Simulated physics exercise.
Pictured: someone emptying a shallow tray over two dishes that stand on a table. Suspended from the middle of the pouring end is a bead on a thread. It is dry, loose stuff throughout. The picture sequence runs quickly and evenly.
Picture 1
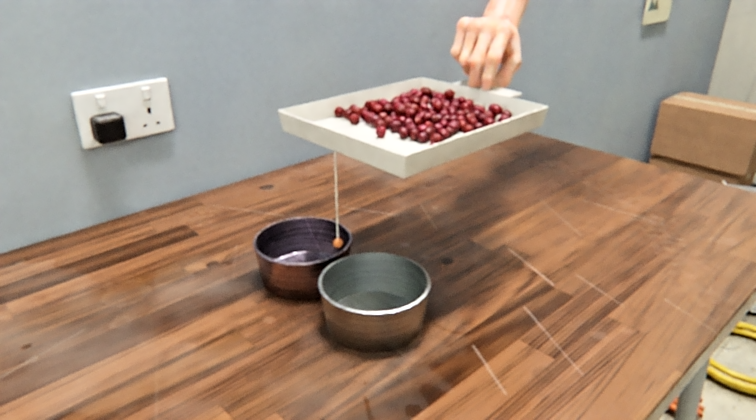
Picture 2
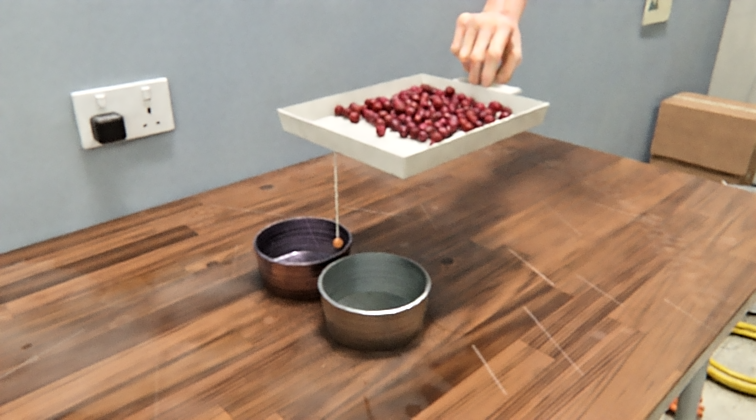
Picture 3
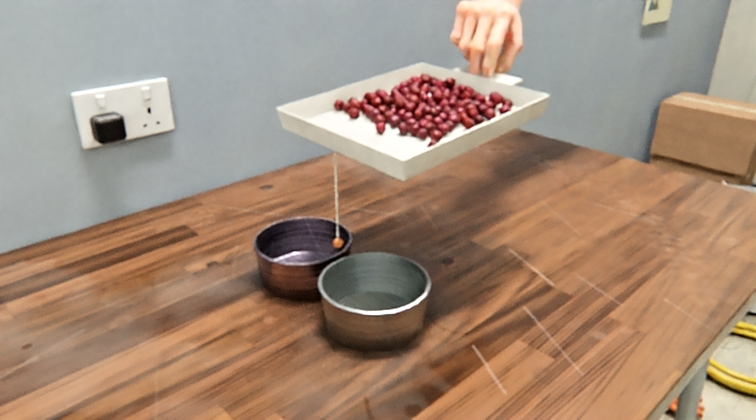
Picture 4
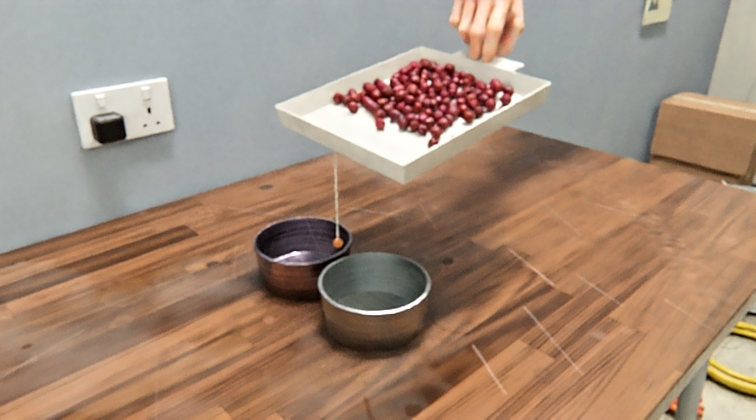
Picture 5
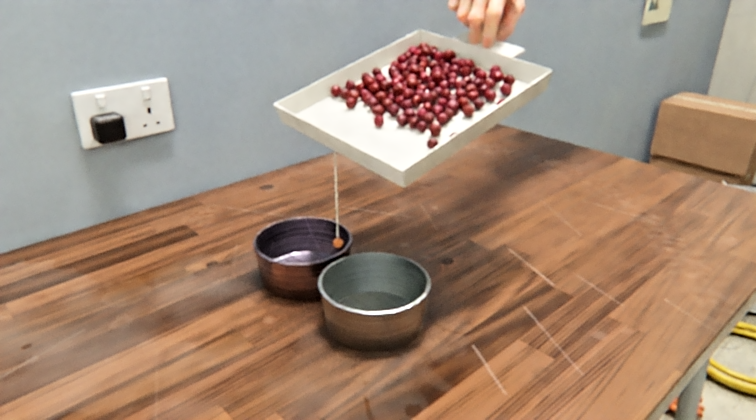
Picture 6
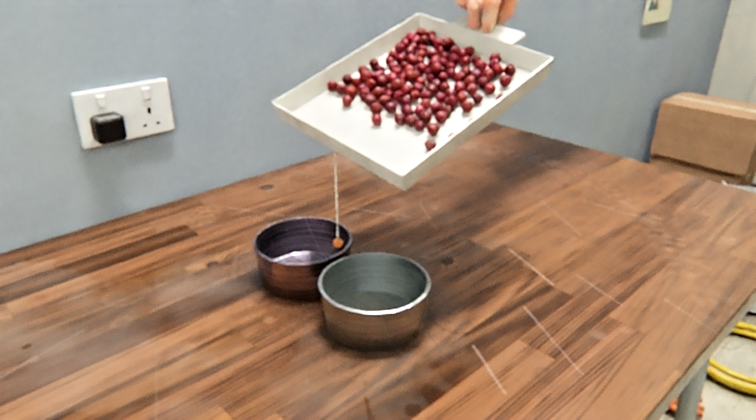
On a dark wood-plank tabletop against a grey-blue wall with a white socket, seen from slightly above by a still camera, a cardboard box sits off to the right. A hand holds a shallow white tray of dark red dried cherries above two round dishes, purplish left and grey-green right, an orange bead hanging on a thread. The hand raises the tray's far end, tilting it steadily toward its lower right corner, as the cherries shift slightly.
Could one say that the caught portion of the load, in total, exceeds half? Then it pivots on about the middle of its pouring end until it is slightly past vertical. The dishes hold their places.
Yes, it exceeds half.
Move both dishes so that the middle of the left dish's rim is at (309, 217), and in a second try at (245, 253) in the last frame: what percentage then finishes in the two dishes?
In order: 0 percent and 40 percent.
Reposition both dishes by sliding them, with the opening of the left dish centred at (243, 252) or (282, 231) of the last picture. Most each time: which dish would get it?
The first time it is the dish to the right, and the second time it is the dish to the right.
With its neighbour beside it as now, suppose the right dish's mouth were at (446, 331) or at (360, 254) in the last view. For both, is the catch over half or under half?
Well, in excess of half at the first spot and not up to half at the second.
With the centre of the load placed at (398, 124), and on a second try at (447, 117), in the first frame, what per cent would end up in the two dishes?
First case: Close to 60 %; second case: Close to 70 %.
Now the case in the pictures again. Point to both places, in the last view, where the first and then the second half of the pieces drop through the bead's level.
Early-half point (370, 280); late-half point (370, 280).
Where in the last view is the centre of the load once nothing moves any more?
Near (370, 321).
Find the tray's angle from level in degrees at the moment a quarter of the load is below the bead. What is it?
Roughly 100 degrees at that moment.
Soon, tray tipped steeply; most on the tray; a stray few in the right dish; a stray few outside both; a small part in the air.
A while on, tray tipped past a quarter turn; about half on the tray; about a quarter in the right dish; a small part outside both; a small part in the air.
Towards the end, tray tipped past a quarter turn; about two thirds in the right dish; about a third outside both.
Finally, tray tipped past a quarter turn; about two thirds in the right dish; none in the left dish; about a third outside both.
